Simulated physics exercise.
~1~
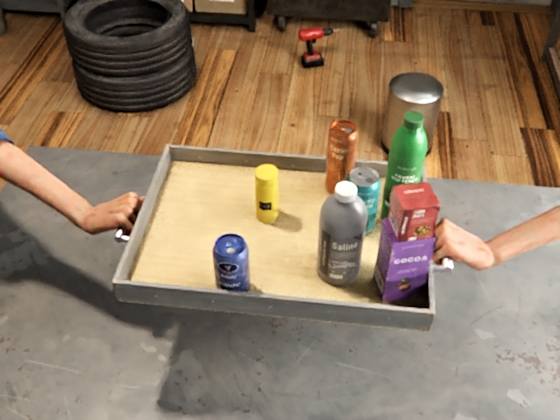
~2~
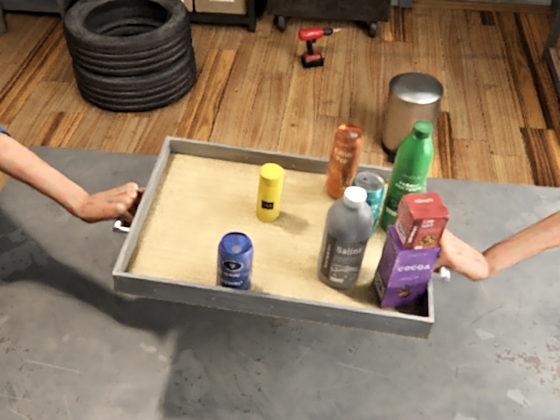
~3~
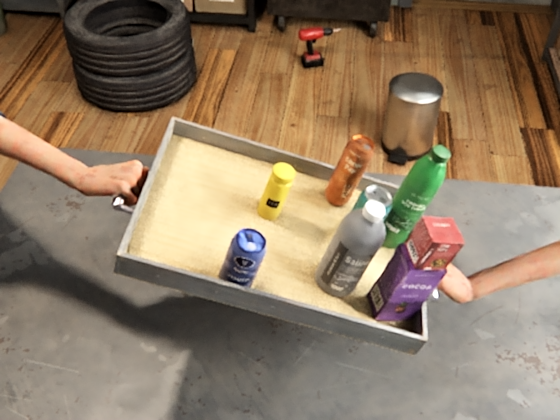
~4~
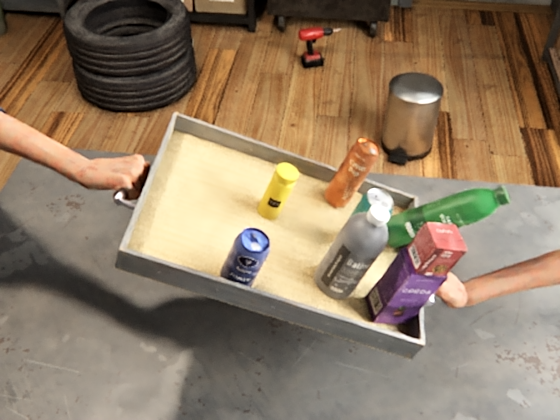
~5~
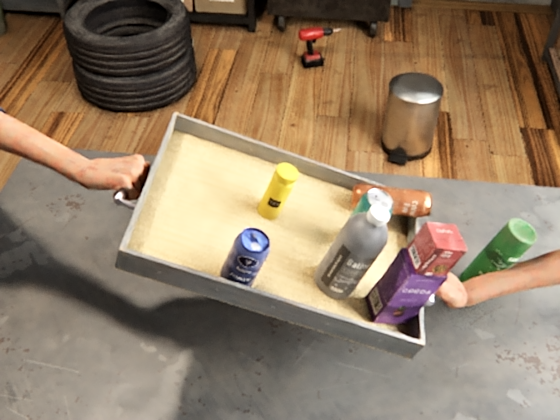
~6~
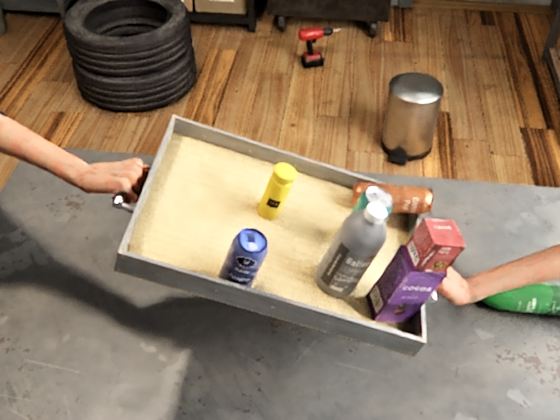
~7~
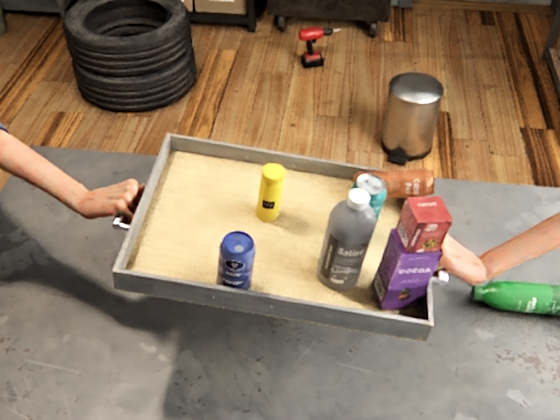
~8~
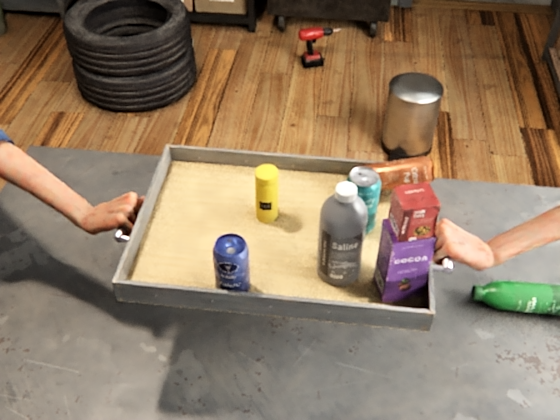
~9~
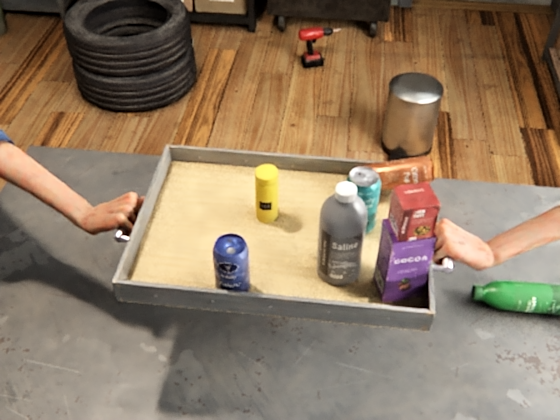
Two hands tipped a wooden tray of bottles, cans and cartons down to the right, and the green bottle toppled off onto the grey surface while the orange can fell over; levelled again, the tray still held everything else upright.
